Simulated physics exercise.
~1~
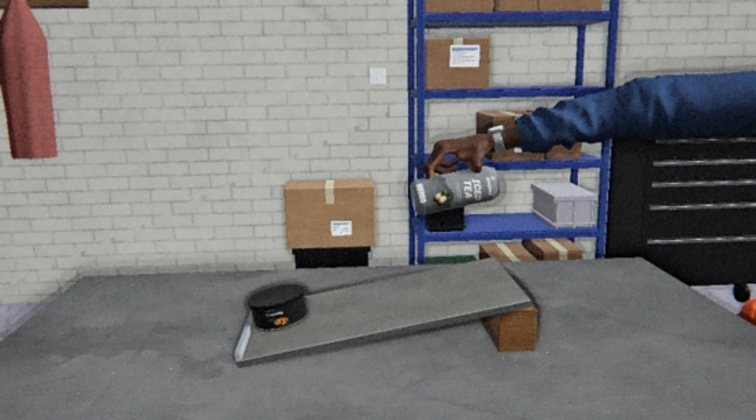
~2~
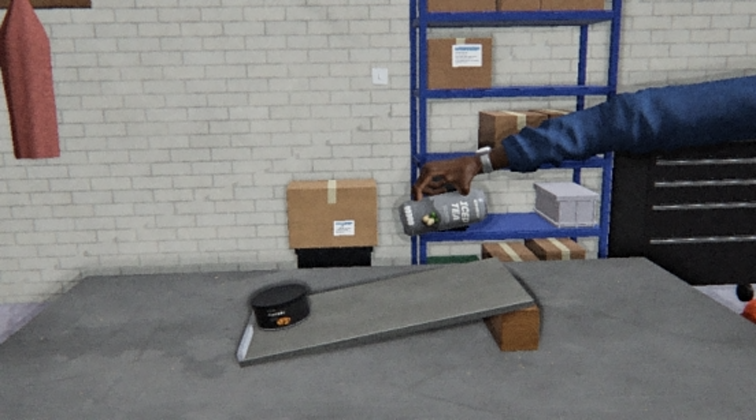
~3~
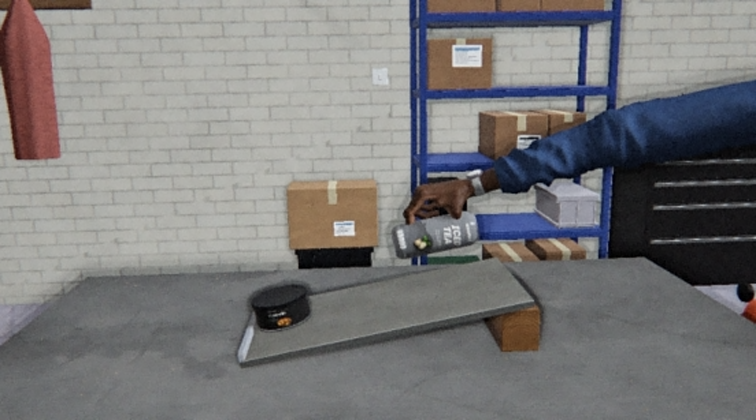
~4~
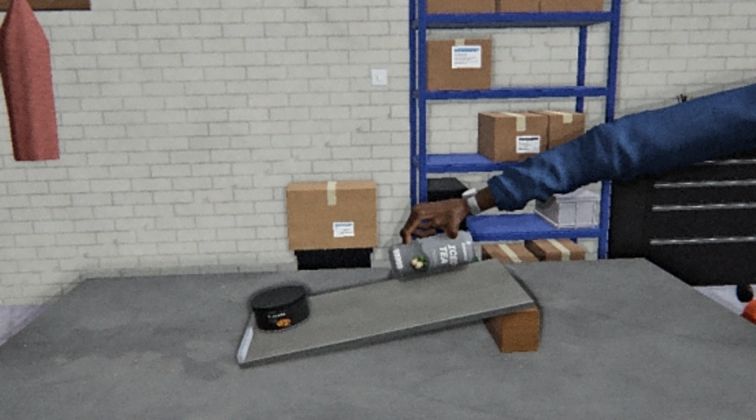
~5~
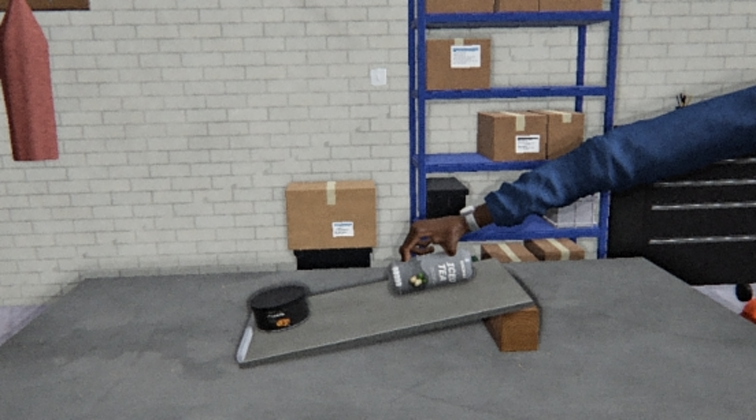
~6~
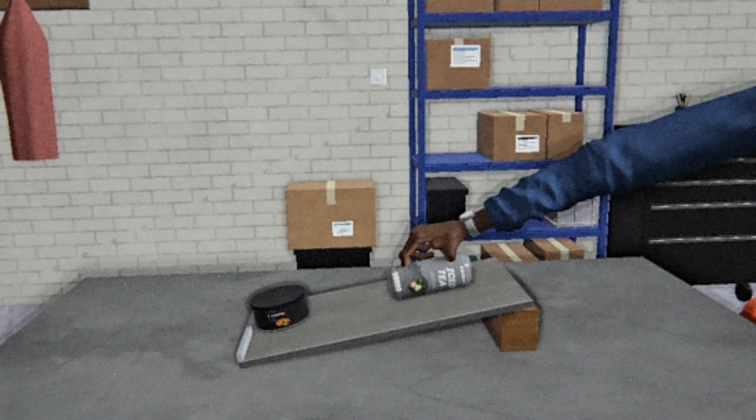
A grey can, held sideways in a hand reaching in from the right, was lowered onto the upper part of a propped-up board, while a black tub sat still near the board's lower left end.
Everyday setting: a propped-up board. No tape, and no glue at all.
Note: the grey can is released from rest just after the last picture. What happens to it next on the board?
It will not go anywhere.
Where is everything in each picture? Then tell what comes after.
Still above its spot; grey can (454, 190); black tub (279, 308), in the first frame.
Still above its spot; grey can (442, 212); black tub (281, 307), in the second frame.
Still above its spot; grey can (434, 235); black tub (282, 308), in the third frame.
Still above its spot; grey can (431, 254); black tub (281, 309), in the fourth frame.
Still above its spot; grey can (430, 271); black tub (281, 309), in the fifth frame.
In place under the hand; grey can (429, 277); black tub (280, 308), in the sixth frame.
Then, 0.20 s after the last picture, nothing has stirred.
Then, 0.40 s after the last picture, grey can resting near (429, 277).
At rest, both in place. Seen from the same camera at the end, grey can near (429, 277). The grey can keeps its place.
